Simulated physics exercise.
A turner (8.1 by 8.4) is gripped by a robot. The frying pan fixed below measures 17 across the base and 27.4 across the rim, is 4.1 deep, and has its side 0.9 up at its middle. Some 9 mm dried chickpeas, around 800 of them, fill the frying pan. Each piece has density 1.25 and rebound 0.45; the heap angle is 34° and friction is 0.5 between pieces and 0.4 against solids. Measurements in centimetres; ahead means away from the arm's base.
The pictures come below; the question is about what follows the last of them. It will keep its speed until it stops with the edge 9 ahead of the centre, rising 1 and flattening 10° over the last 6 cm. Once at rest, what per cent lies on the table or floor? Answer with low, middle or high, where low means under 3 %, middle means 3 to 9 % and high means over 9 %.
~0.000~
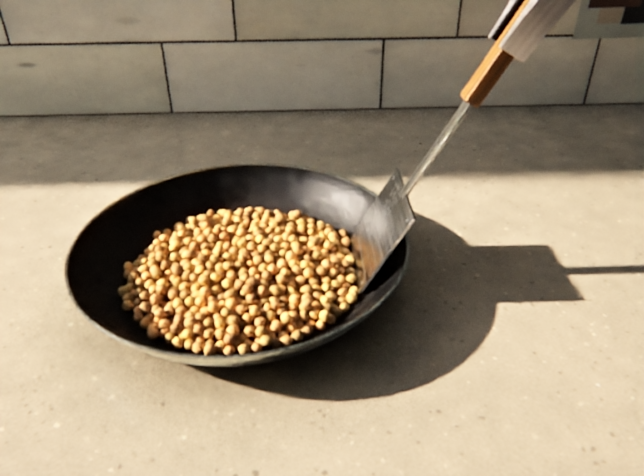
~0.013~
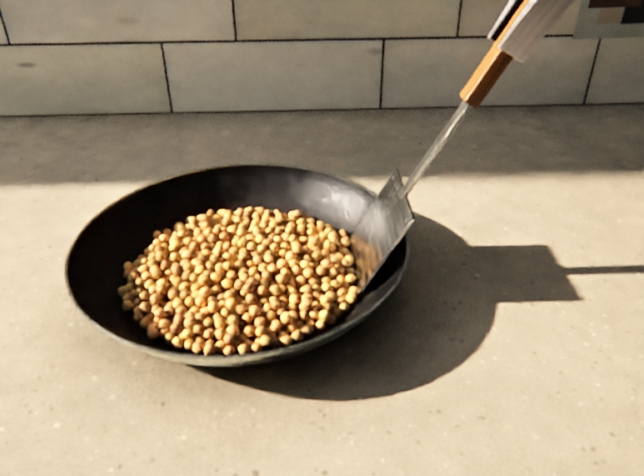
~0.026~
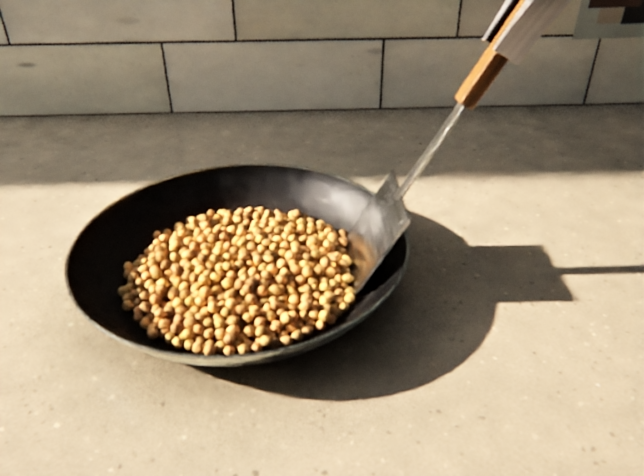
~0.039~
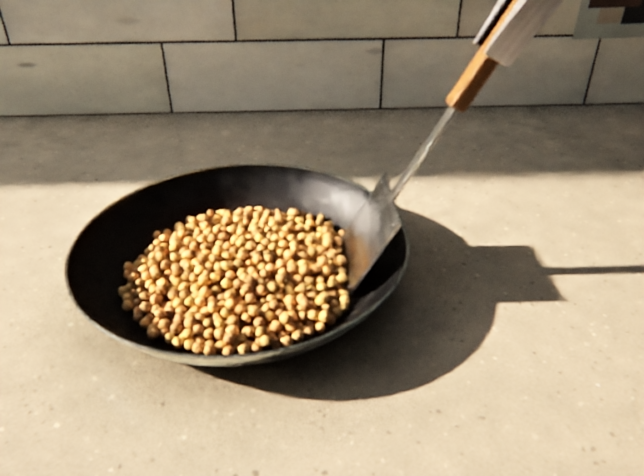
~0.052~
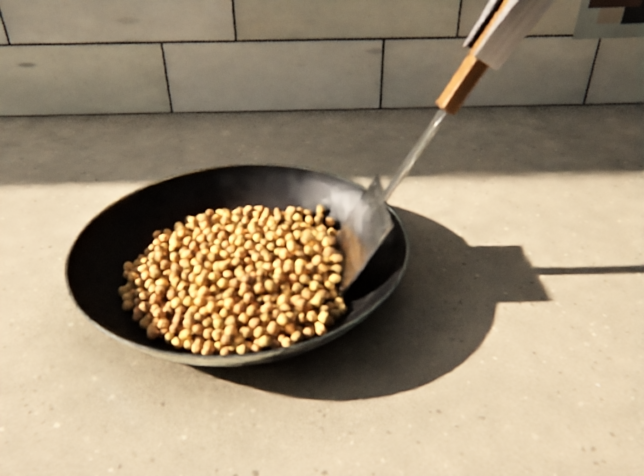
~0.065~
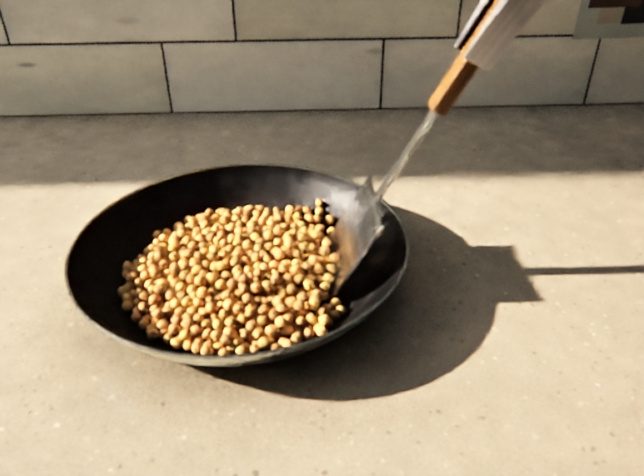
Middle.
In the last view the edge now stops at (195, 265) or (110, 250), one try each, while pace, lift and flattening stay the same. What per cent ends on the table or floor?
Roughly 0 and 25 per cent.
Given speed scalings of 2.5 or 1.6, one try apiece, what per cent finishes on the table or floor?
Try one about 25 %, try two about 10 %.
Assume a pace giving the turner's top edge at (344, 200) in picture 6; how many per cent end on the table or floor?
Expect about 20 per cent there.
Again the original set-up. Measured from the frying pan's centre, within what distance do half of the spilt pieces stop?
I reckon close to 18 centimetres.
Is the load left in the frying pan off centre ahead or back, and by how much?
The kept load is shifted forward by about 5.0 cm.
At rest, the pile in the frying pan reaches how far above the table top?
Height at rest: Roughly 5.5 cm.
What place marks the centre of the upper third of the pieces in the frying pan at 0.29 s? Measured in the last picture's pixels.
The middle sits at approx. (146, 258).
After 0.18 s, sloping 61°, highest piece 16 above the table; 797 in the frying pan, 2 on the blade or in flight.
After 0.29 s, sloping 58°, highest piece 16 above the table; 797 in the frying pan, 2 on the blade or in flight.
After 0.55 s, sloping 51°, highest piece 5 above the table; 763 in the frying pan, 34 on the table or floor, 2 on the blade or in flight.
After 1.60 s, sloping 51°, highest piece 5 above the table; 762 in the frying pan, 37 on the table or floor.
At rest, 762 in the frying pan, 37 on the table or floor. That is 5 % on the table or floor.
